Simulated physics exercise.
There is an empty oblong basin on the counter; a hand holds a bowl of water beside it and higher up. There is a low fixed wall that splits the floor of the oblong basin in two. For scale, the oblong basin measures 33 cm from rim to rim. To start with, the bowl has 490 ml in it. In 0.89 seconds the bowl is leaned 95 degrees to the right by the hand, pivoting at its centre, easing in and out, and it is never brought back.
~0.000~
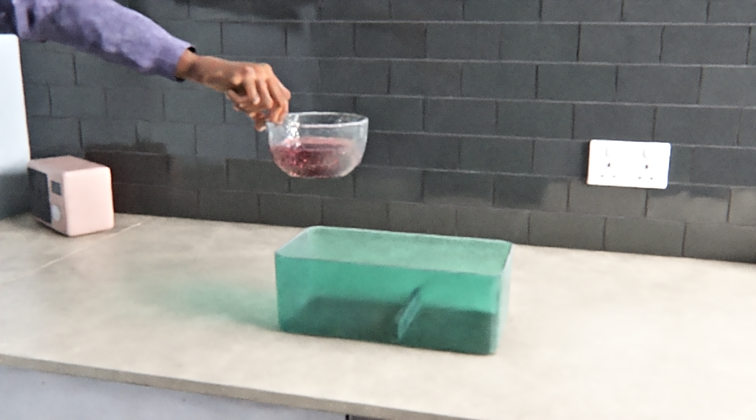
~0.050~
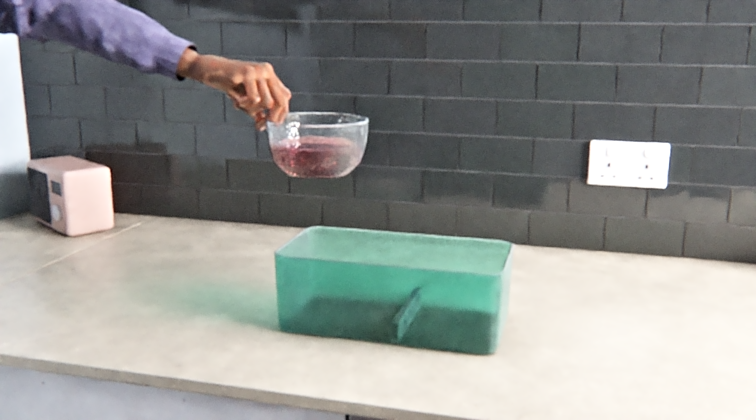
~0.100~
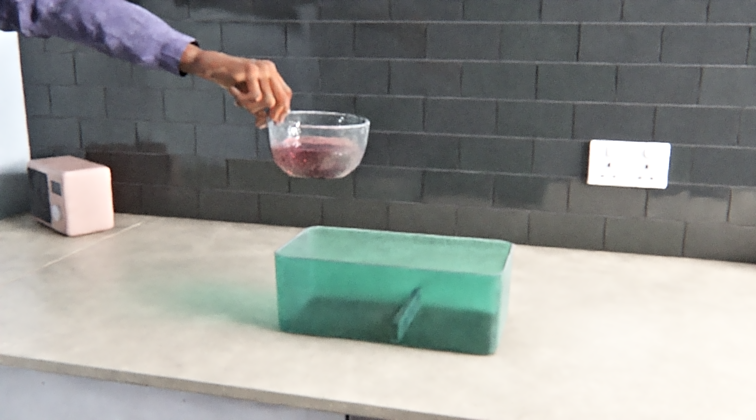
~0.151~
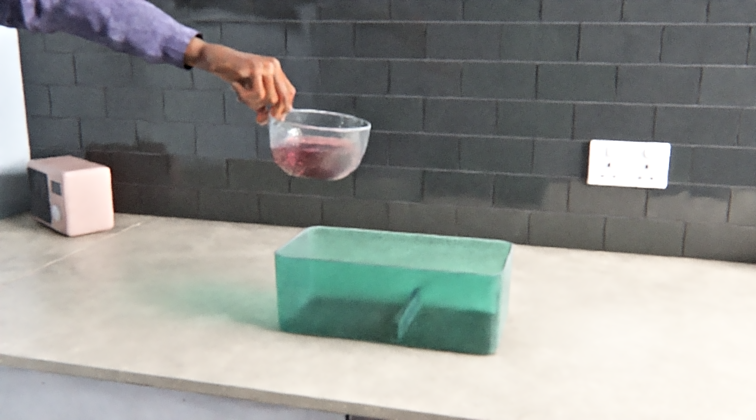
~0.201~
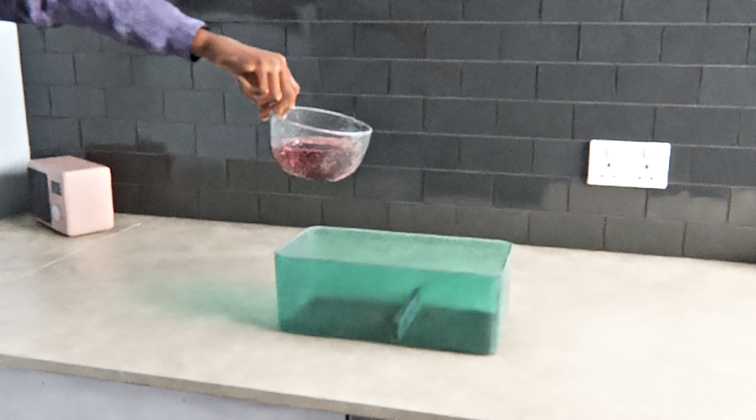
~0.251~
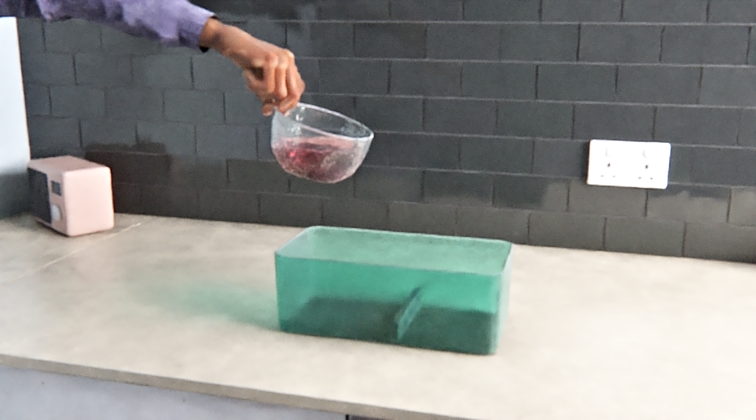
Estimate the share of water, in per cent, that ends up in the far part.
About 29 per cent.
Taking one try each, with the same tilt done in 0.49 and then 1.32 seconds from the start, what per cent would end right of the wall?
The first try gives around 15 percent, the second around 40 percent.
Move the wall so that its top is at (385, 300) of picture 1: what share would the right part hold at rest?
Estimate: About 75 percent.
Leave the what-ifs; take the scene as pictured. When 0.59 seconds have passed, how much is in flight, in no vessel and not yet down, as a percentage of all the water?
Some 32 per cent, I reckon.
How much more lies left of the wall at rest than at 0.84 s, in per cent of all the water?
Change: Approx. 28 %.
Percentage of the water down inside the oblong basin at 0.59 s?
I'd put it near 4 percent.
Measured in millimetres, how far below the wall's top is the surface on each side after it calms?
I'd say some 16 mm on the left and some 22 mm on the right.
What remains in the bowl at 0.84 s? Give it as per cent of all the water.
Close to 14 percent of the total.
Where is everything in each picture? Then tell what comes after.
It leans 0°; its right rim is at (365, 123); the water meets the walls at (276, 142) and (362, 146); the oblong basin's rim runs from (292, 241) to (508, 259); the wall's top is at (408, 305), in the first picture.
It leans 1°; its right rim is at (365, 123); the water meets the walls at (276, 141) and (362, 146), in the second picture.
It leans 3°; its right rim is at (366, 125); the water meets the walls at (276, 141) and (362, 147), in the third picture.
It leans 7°; its right rim is at (367, 129); the water meets the walls at (277, 141) and (363, 147), in the fourth picture.
It leans 11°; its right rim is at (368, 133); the water meets the walls at (277, 141) and (364, 148), in the fifth picture.
It leans 17°; its right rim is at (369, 139); the water meets the walls at (278, 141) and (365, 148), in the sixth picture.
Then, 0.59 s in, the tilt is 71° and 64 per cent is still to pour, 4 is left of the wall and 0 right of it.
Then, 0.84 s in, the tilt is 94° and 15 per cent is still to pour, 42 is left of the wall and 27 right of it.
Then, 1.11 s in, the tilt is 95° and 1 per cent is still to pour, 68 is left of the wall and 28 right of it.
Then, 1.39 s in, the tilt is 95° and 0 per cent is still to pour, 70 is left of the wall and 29 right of it.
Finally, 70 per cent lies left of the wall, 29 right of it and 1 outside.
